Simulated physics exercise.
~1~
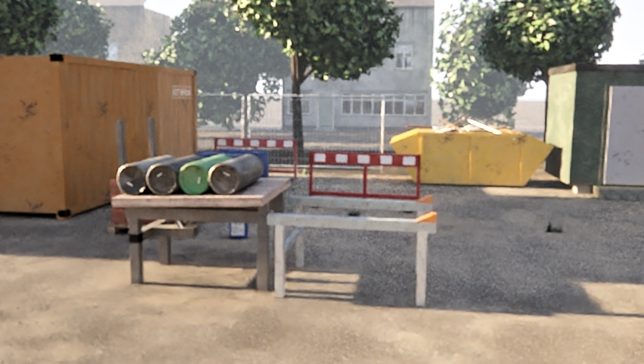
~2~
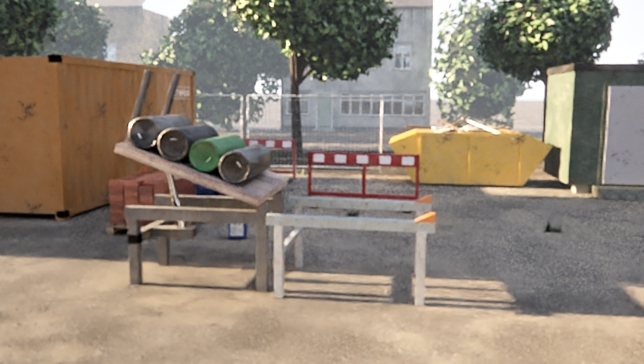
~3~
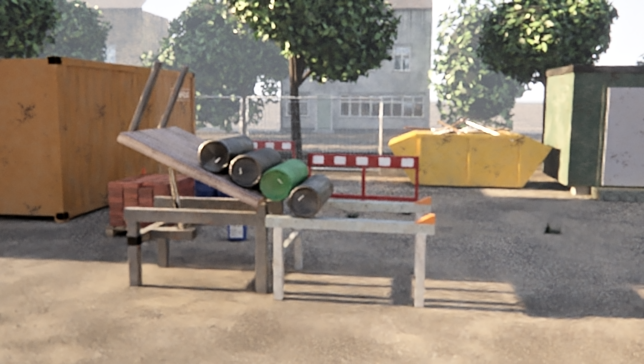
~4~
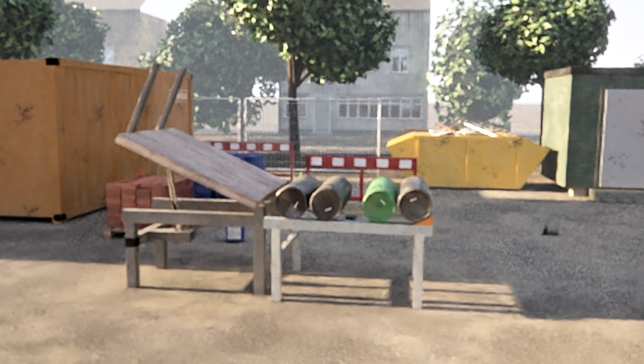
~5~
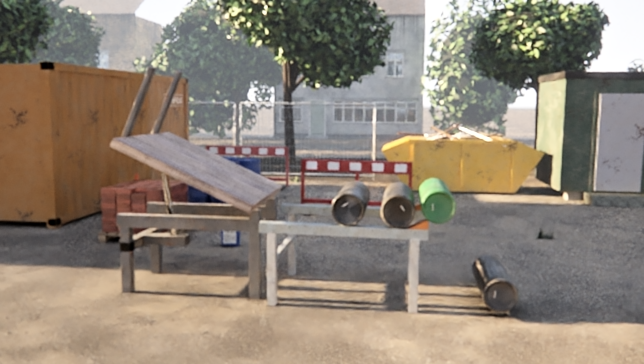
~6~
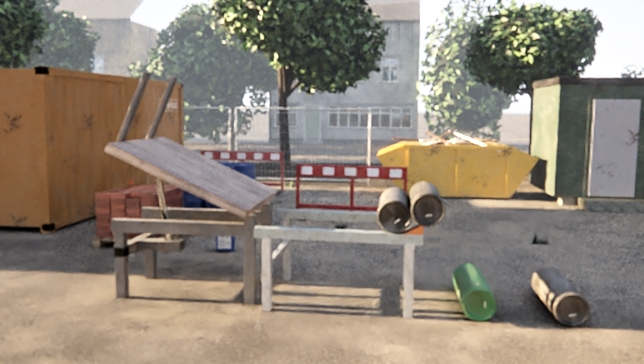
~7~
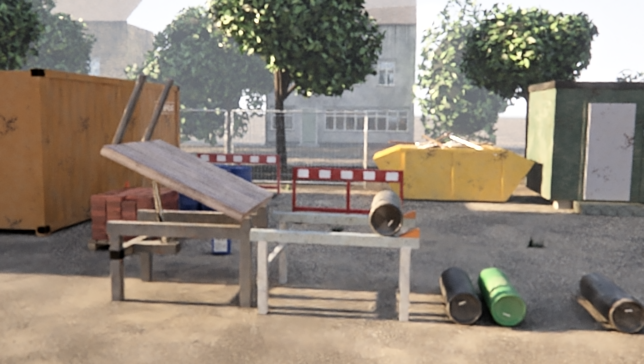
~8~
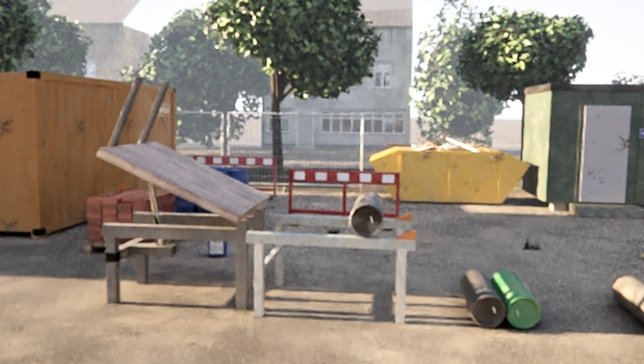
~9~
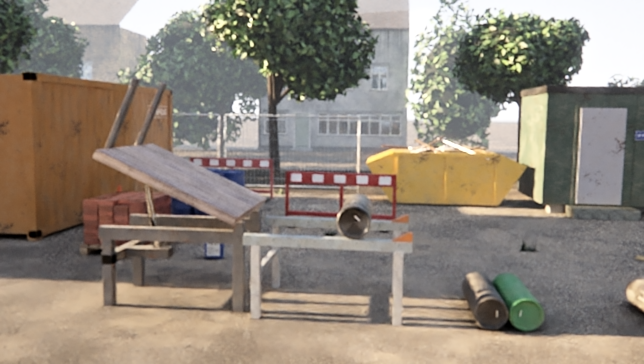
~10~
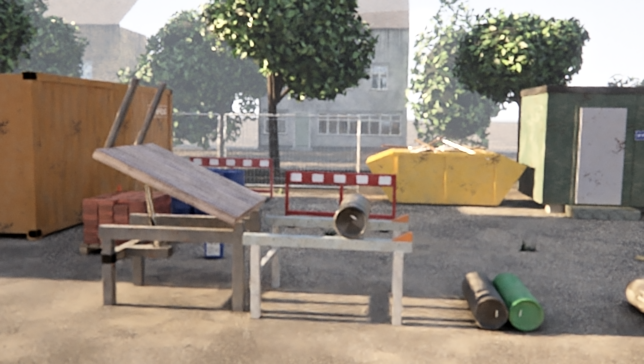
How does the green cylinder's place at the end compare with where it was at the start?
At the start it lay on the wooden deck among the dark cylinders, but by the end it was on the ground to the right of the white rack, beside a dark one.
